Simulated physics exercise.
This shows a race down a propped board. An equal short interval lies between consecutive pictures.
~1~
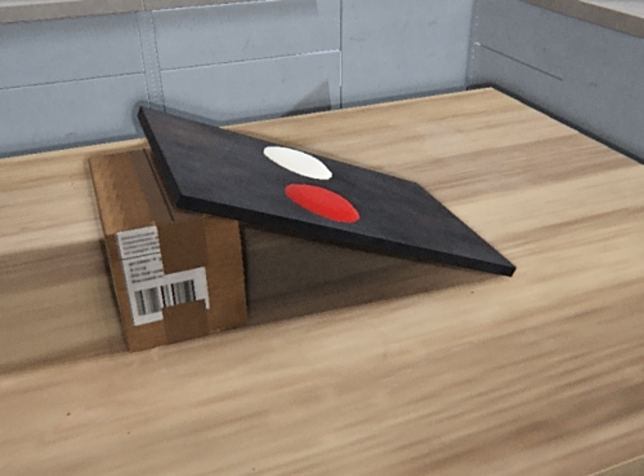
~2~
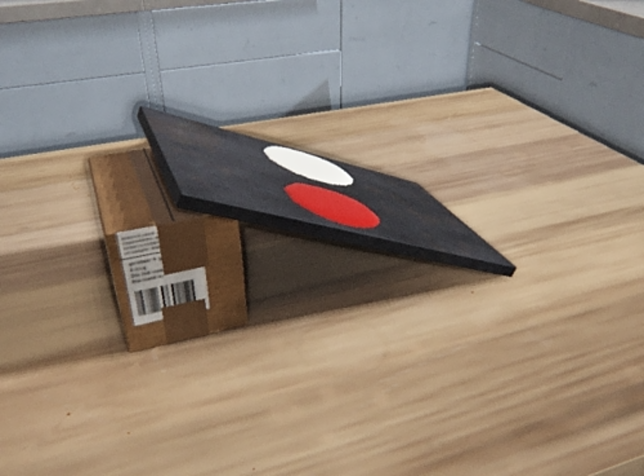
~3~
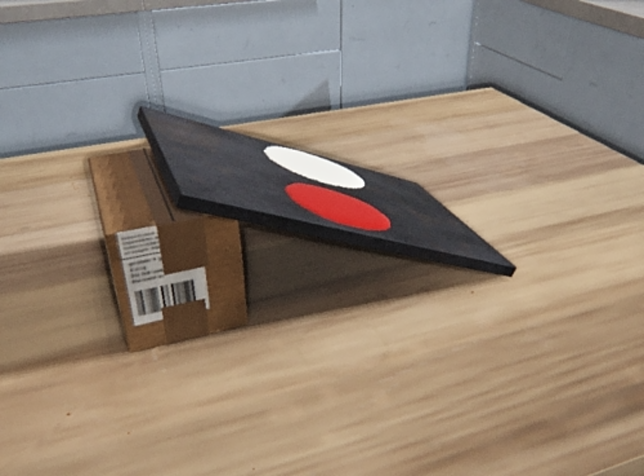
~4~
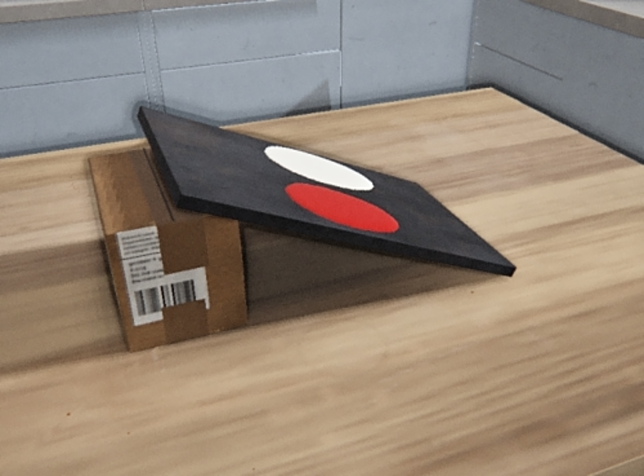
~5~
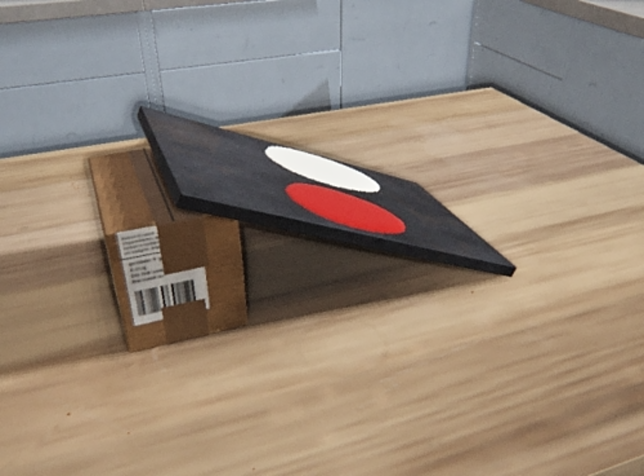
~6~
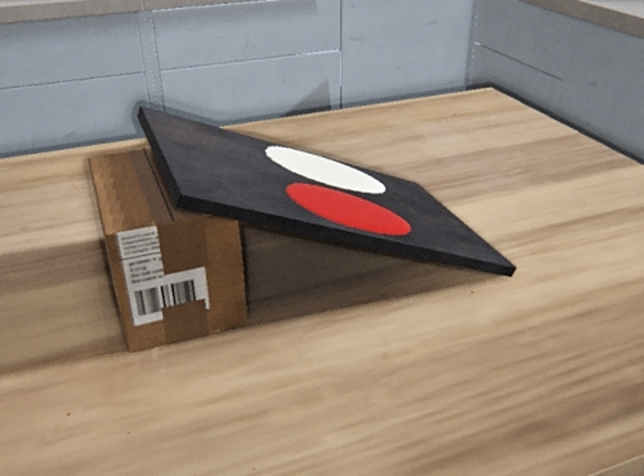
White and red liquid patches spreading side by side down a dark board propped on a cardboard box, lengthening quickly, then more slowly.
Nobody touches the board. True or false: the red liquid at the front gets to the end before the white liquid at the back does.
False; the back one is first.
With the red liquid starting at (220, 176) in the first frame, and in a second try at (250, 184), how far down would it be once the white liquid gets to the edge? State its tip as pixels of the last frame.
First start: Around (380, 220); second start: (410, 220).
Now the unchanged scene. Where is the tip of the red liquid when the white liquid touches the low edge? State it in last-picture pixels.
In the last picture its tip is at about (458, 233).
Shortly, the red liquid is three quarters of the way down; the white liquid is close to the edge.
At the finish, the red liquid is close to the edge; the white liquid is at the low edge.
